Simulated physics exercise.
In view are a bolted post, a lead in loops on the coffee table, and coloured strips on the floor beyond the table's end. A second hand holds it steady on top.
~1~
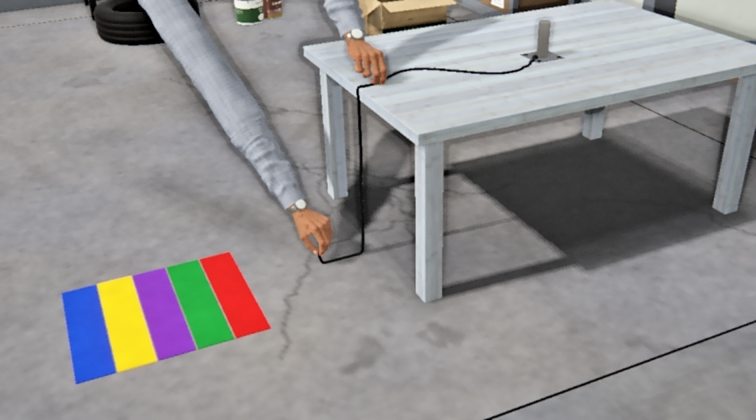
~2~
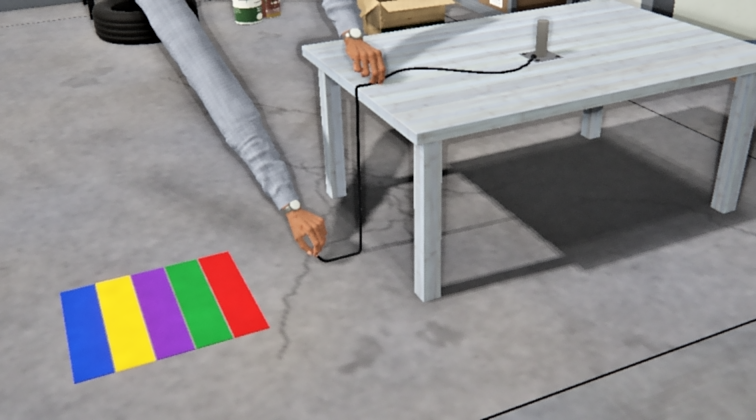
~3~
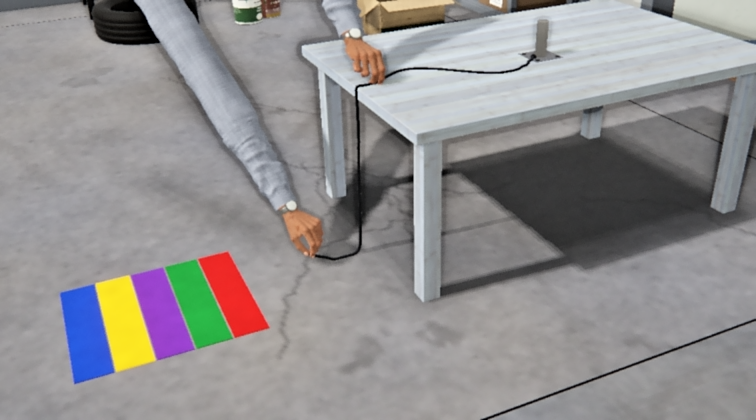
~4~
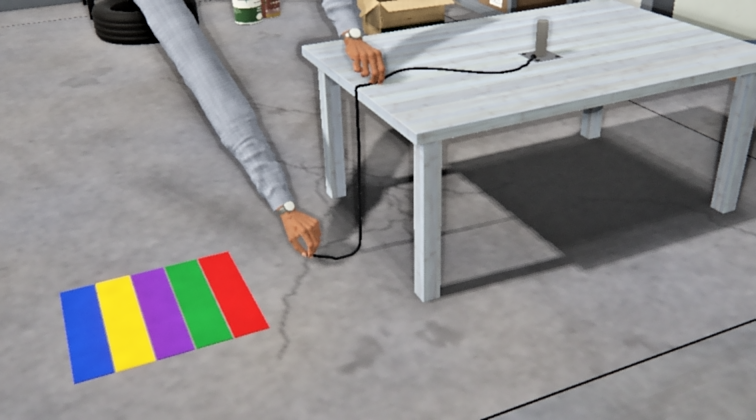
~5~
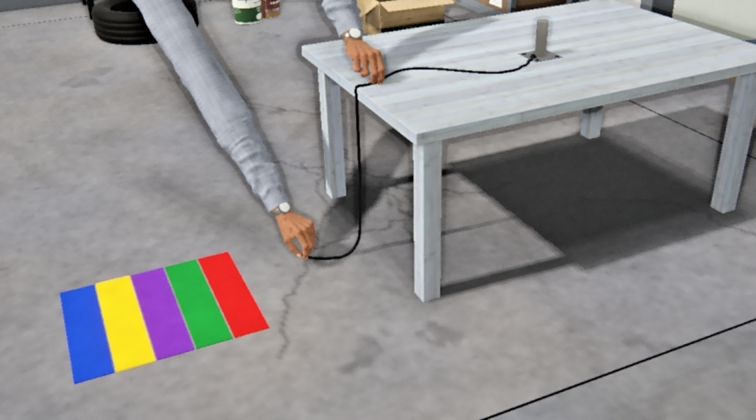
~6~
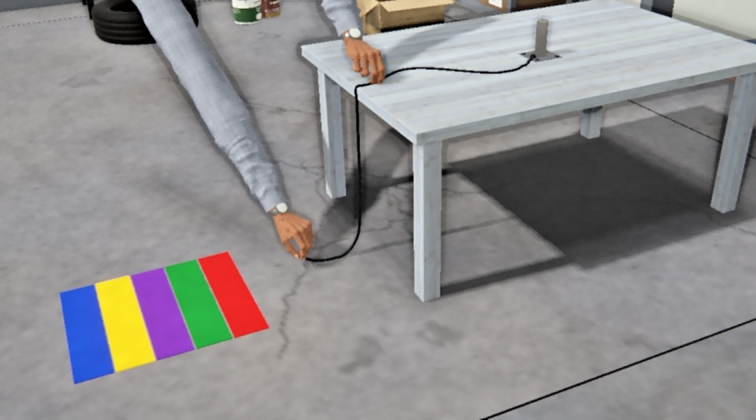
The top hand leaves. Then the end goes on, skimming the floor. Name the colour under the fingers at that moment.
Purple.
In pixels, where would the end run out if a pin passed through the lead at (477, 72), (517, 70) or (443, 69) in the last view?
It comes to rest around (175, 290), (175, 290) and (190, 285) respectively.
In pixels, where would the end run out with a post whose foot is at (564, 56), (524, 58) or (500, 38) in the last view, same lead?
(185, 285), (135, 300) and (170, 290).
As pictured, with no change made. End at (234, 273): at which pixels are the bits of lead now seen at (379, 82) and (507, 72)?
The two spots arrive at (355, 100) and (483, 65).
Early on, end near (234, 273); over red.
Midway, end near (185, 286); over green.
At the end of the slack, end near (156, 294); over purple. It halts on the purple strip.
